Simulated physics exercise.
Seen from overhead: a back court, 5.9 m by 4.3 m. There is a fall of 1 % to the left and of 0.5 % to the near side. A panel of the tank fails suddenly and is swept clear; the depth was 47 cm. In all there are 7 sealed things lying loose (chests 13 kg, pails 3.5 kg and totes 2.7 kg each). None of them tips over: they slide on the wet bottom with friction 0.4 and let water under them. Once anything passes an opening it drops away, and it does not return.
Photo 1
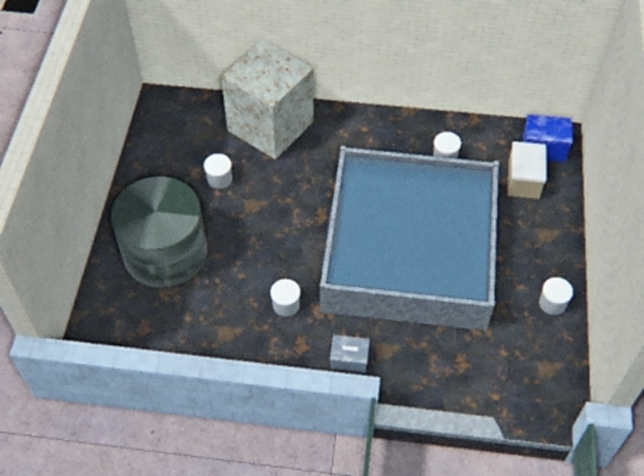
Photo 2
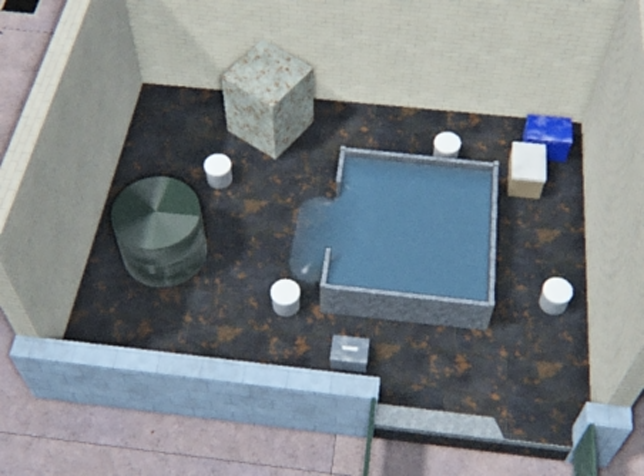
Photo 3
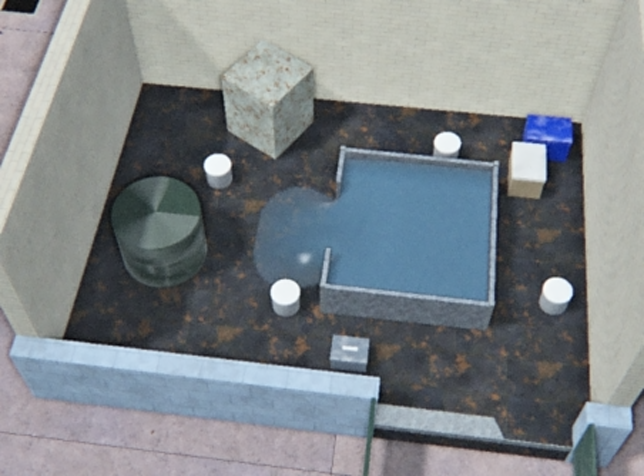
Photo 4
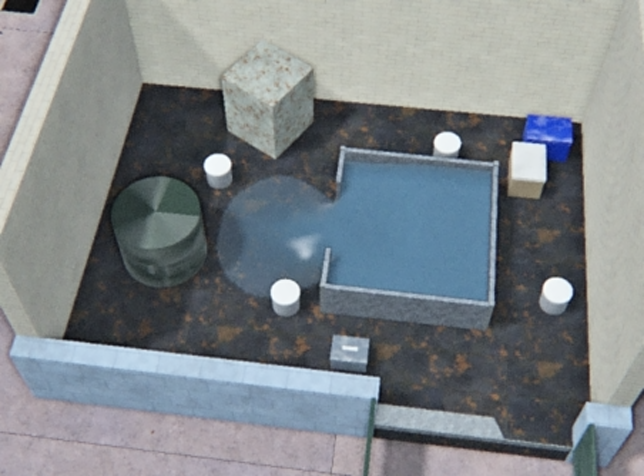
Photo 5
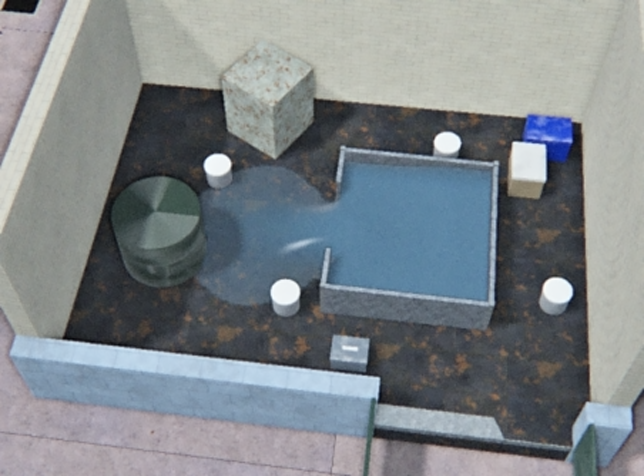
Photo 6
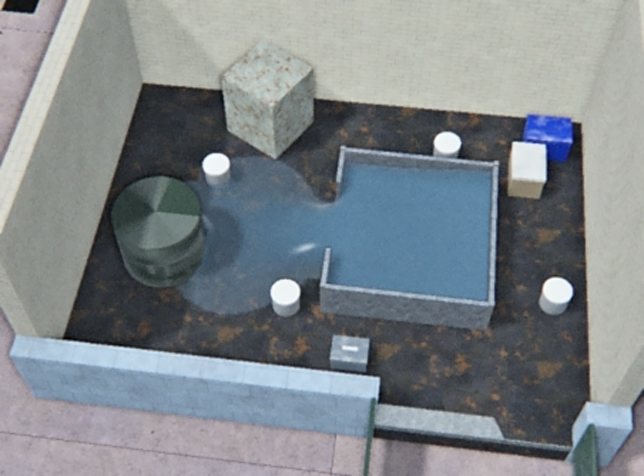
Water pours from the left side of a square tank and spreads across the dark floor.
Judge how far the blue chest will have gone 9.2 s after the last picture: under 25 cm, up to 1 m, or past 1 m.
It ends near its start.
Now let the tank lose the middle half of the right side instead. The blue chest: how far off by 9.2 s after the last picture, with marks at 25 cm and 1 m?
My answer is that the blue chest is flushed far out.
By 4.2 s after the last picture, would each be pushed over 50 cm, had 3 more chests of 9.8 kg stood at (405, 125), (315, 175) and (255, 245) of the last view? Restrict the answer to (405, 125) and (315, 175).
As asked, in order: Shy of the mark; shy of the mark.
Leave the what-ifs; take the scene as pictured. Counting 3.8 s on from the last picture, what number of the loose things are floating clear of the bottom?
I count 1.
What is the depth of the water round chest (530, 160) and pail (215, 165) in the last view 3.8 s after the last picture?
Depths: Near 0 cm, then near 13 cm.
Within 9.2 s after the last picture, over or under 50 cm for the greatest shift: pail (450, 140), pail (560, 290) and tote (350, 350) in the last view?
In that order: Less, less, more.
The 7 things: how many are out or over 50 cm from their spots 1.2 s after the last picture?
At that time I count 1.
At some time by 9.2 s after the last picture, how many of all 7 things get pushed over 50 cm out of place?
Total: 2.
Then, 1.2 s after the last picture the blue chest is near (550, 128), 0.0 m from its start, aground; 0 of 7 are out; 1 afloat.
Then, 3.8 s after the last picture the blue chest is near (550, 128), 0.0 m from its start, aground; 0 of 7 are out; 1 afloat.
Then, 6.2 s after the last picture the blue chest is near (550, 128), 0.0 m from its start, aground; 0 of 7 are out; 2 afloat.
Then, 9.2 s after the last picture the blue chest is near (550, 128), 0.0 m from its start, aground; 0 of 7 are out; 3 afloat.
